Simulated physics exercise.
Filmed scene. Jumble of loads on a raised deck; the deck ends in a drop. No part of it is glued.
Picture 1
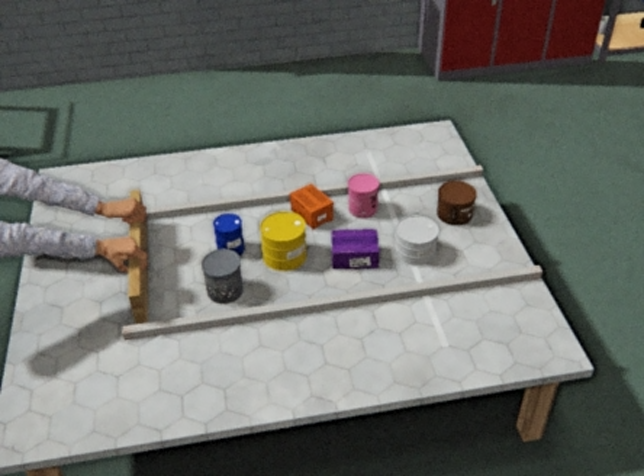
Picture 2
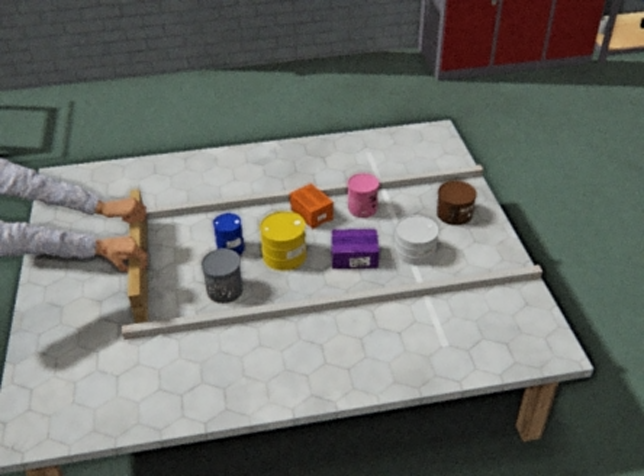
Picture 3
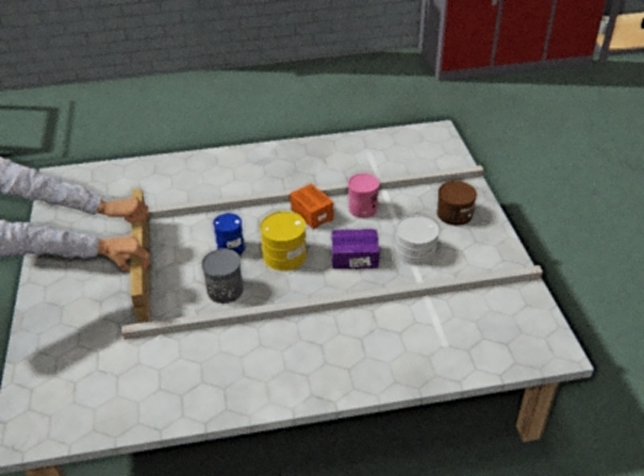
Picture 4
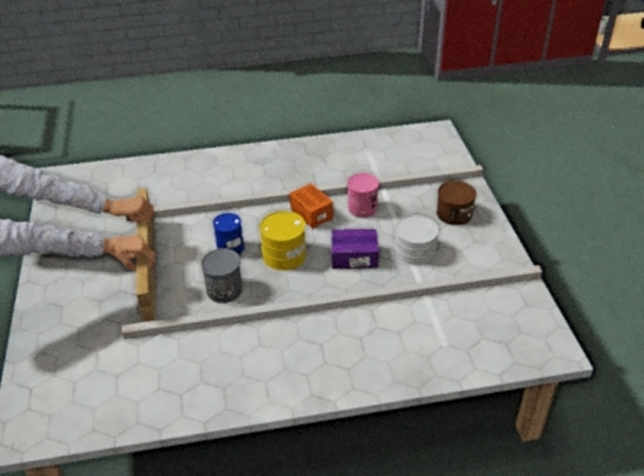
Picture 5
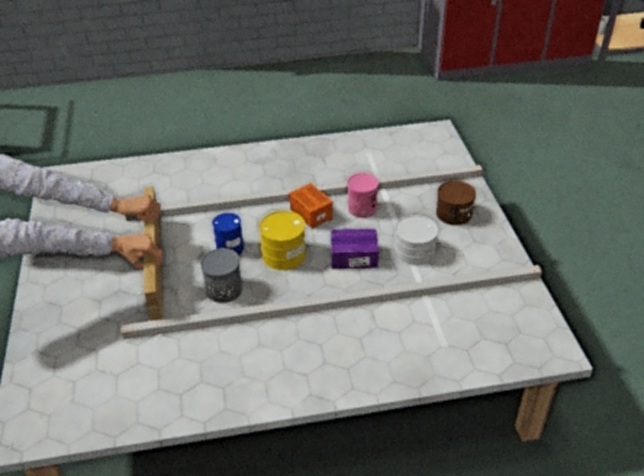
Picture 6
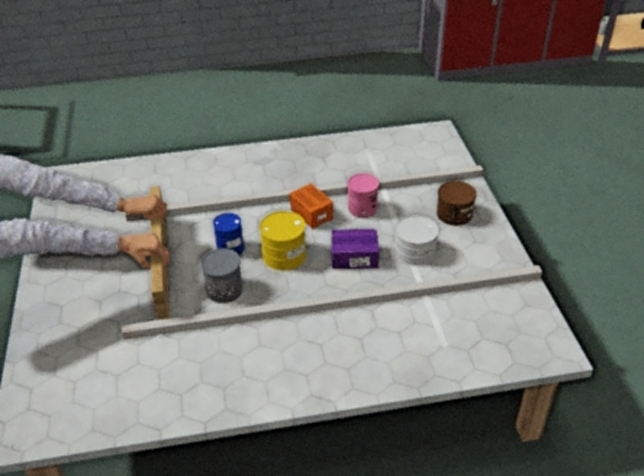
A wooden plank, held upright by two hands, slid slightly to the right between two rails on a tiled table, while the colourful pails, canisters and boxes in front of it stayed still.
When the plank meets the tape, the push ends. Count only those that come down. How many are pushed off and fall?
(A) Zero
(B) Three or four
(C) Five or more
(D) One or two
Option A: Zero.
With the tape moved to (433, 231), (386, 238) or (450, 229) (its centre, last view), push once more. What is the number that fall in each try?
Try 1: 1; try 2: 0; try 3: 1.
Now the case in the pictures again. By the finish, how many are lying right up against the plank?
It's 4 of them.
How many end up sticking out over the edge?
1 in all.
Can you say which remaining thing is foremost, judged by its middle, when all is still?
White canister.
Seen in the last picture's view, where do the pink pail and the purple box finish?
Final centres, first then second: (439, 183), (469, 239).
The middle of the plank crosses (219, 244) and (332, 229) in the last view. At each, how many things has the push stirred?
2 and 7.
A little later, none off yet; brown pail at rest near (456, 203); white canister at rest near (416, 241); pink pail at rest near (363, 196).
Next, none off yet; brown pail at rest near (456, 203); white canister shifted a little near (435, 240); pink pail shifted a little near (369, 195).
When it is over, the number that fall off is zero.
